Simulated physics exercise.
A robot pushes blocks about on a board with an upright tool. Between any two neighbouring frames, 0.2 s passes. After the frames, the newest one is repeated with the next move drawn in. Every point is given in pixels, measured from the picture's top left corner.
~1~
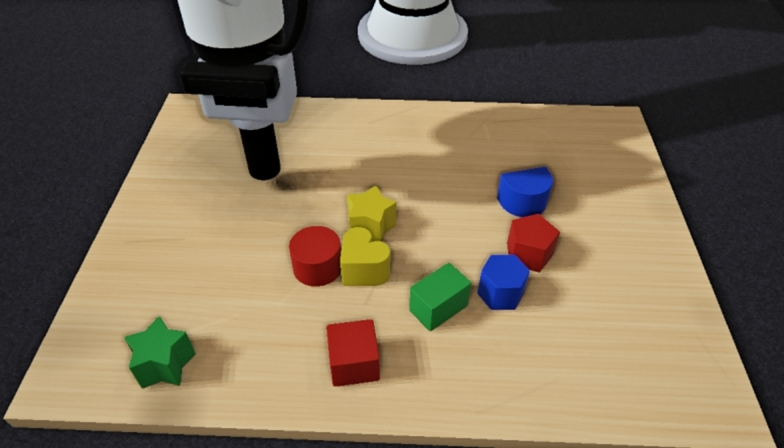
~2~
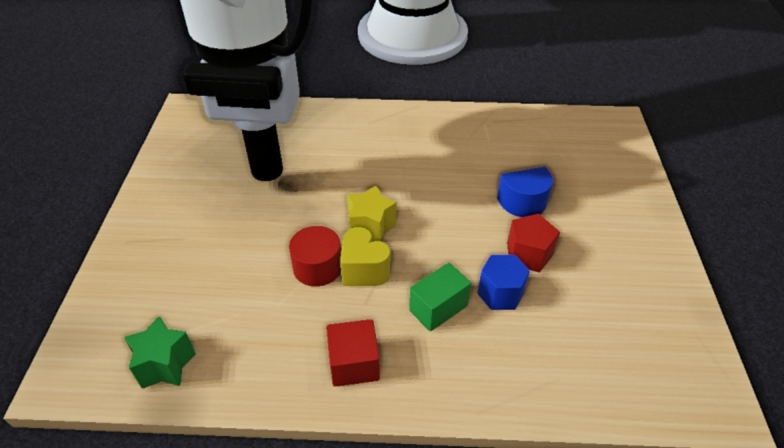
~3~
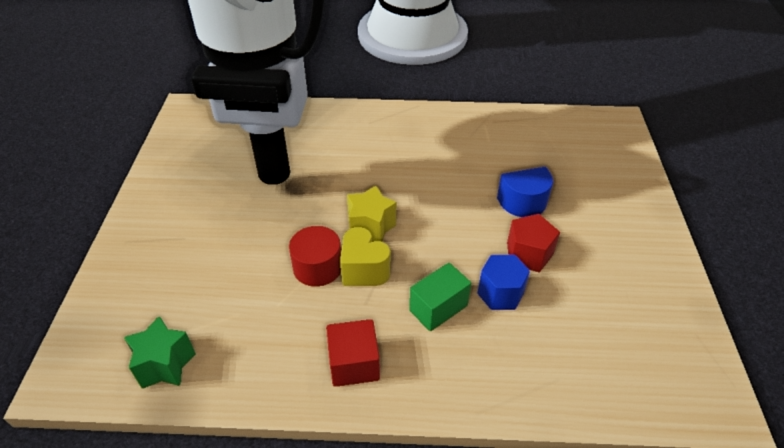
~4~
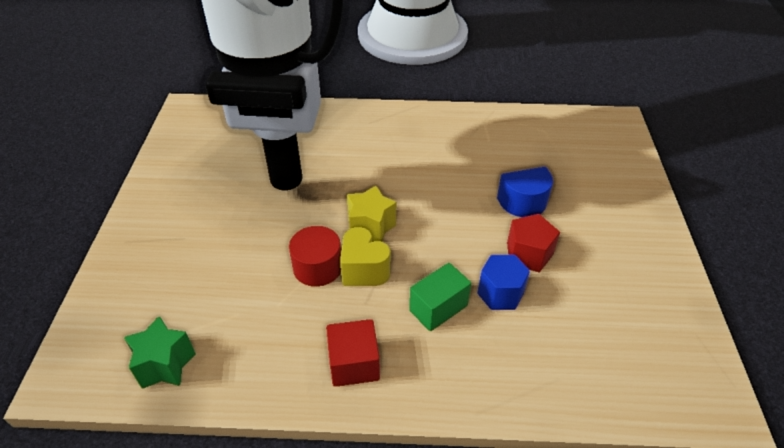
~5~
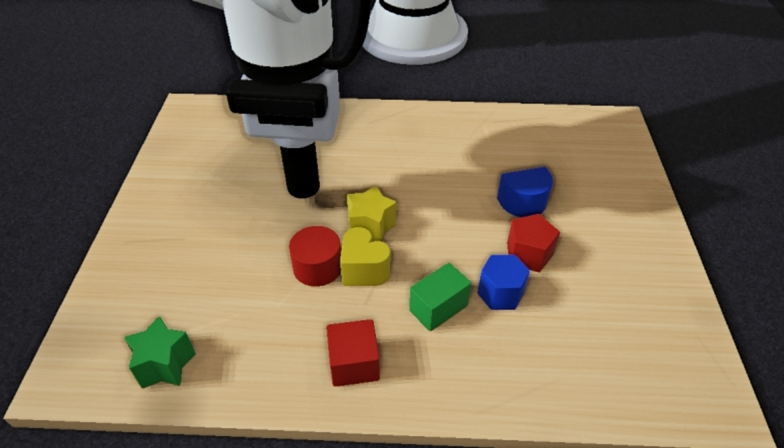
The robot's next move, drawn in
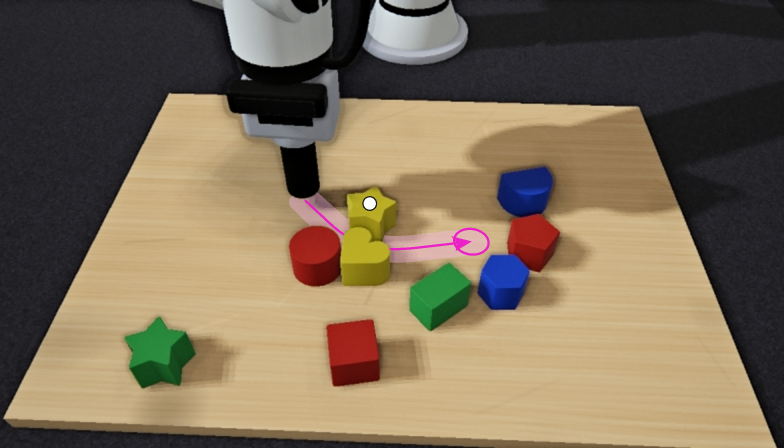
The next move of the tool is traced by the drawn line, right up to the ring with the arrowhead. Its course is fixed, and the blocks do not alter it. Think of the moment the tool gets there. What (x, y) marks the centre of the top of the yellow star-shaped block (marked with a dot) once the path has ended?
It is going to be at (426, 197).
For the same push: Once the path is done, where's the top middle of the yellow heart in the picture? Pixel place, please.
In the picture, it is at (376, 260).
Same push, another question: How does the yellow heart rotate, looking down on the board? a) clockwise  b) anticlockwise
I choose a.
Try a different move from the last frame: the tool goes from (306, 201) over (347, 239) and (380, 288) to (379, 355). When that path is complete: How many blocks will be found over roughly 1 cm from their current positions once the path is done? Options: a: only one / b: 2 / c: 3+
The answer is c.
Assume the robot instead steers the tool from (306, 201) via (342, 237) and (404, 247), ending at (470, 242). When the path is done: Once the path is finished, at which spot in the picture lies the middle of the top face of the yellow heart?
My prediction: (378, 261).
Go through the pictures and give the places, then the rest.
The first picture shows tool tip at (265, 171); block tops, red disc at (315, 244); yellow heart at (363, 247); yellow star-shaped block at (370, 204); blue hexagon at (506, 270).
The second picture shows tool at (268, 172); blocks unchanged.
The third picture shows tool at (275, 176); blocks unchanged.
The fourth picture shows tool at (287, 181); blocks unchanged.
The fifth picture shows tool at (304, 189); red disc at (315, 244); yellow heart at (363, 247); yellow star-shaped block at (370, 204); blue hexagon at (506, 270).
Path on the board, from (306, 201) by way of (345, 235) and (406, 249) to (471, 241); the dot is on the yellow star-shaped block.
What follows on the original path. One third of the way, tool at (345, 224); yellow star-shaped block at (379, 205).
Two thirds of the way, tool at (408, 237); yellow heart at (376, 260), turned 45° clockwise; yellow star-shaped block at (417, 200), turned 70° anticlockwise.
At the end, tool at (473, 230); red disc in place; yellow heart at (376, 260), turned 45° clockwise; yellow star-shaped block at (426, 197), turned 105° anticlockwise; blue hexagon in place.
